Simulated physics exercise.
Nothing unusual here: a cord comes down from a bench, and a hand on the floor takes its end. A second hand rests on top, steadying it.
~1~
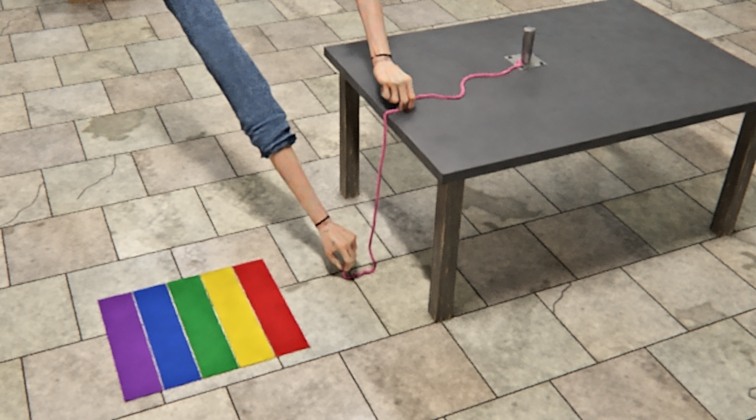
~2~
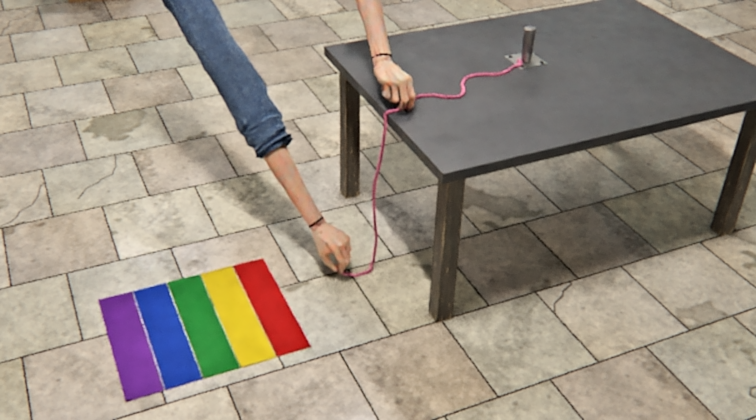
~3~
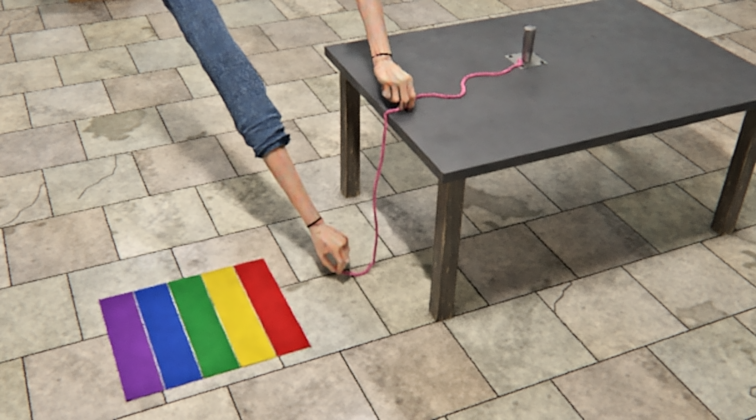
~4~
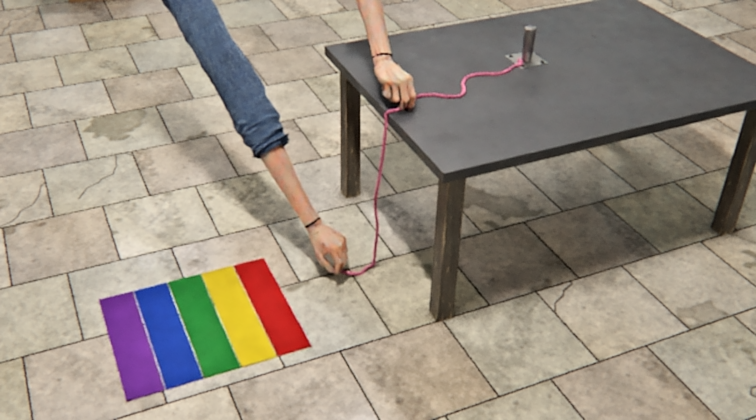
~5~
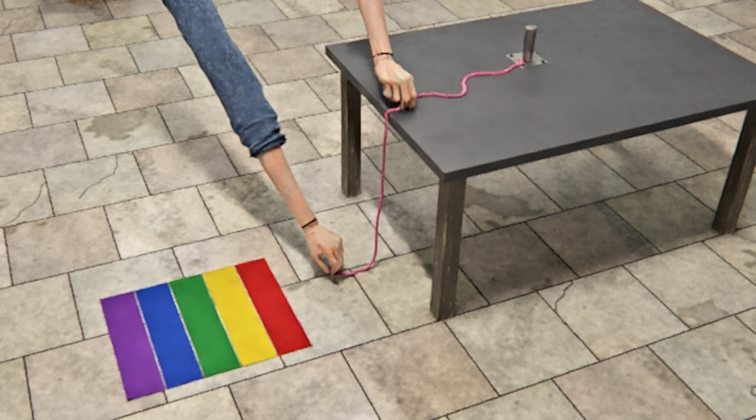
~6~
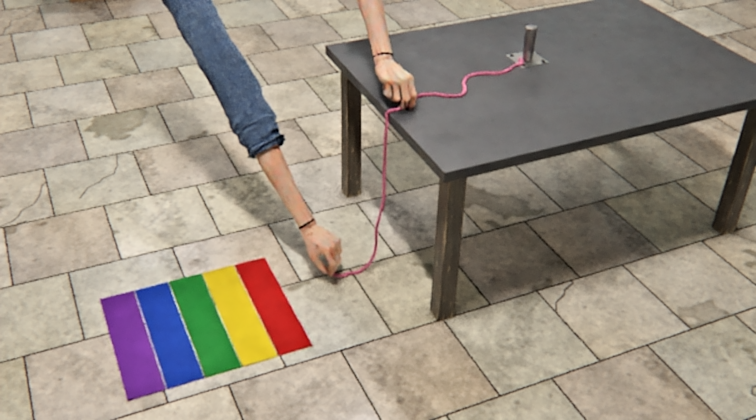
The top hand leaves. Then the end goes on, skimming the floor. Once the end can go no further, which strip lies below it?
The green strip lies below it.
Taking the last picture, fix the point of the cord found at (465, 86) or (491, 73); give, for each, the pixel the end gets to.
First try near (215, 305), second near (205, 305).
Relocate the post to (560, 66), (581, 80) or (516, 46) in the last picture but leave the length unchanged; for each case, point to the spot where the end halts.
The spots are near (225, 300), (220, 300) and (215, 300).
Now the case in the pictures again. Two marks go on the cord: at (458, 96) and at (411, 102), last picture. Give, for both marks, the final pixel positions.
They go to (429, 93) and to (385, 111).
Early on, end near (267, 289); over red.
Midway, end near (222, 301); over yellow.
At the end of the slack, end near (195, 308); over green. It gets as far as the green strip.
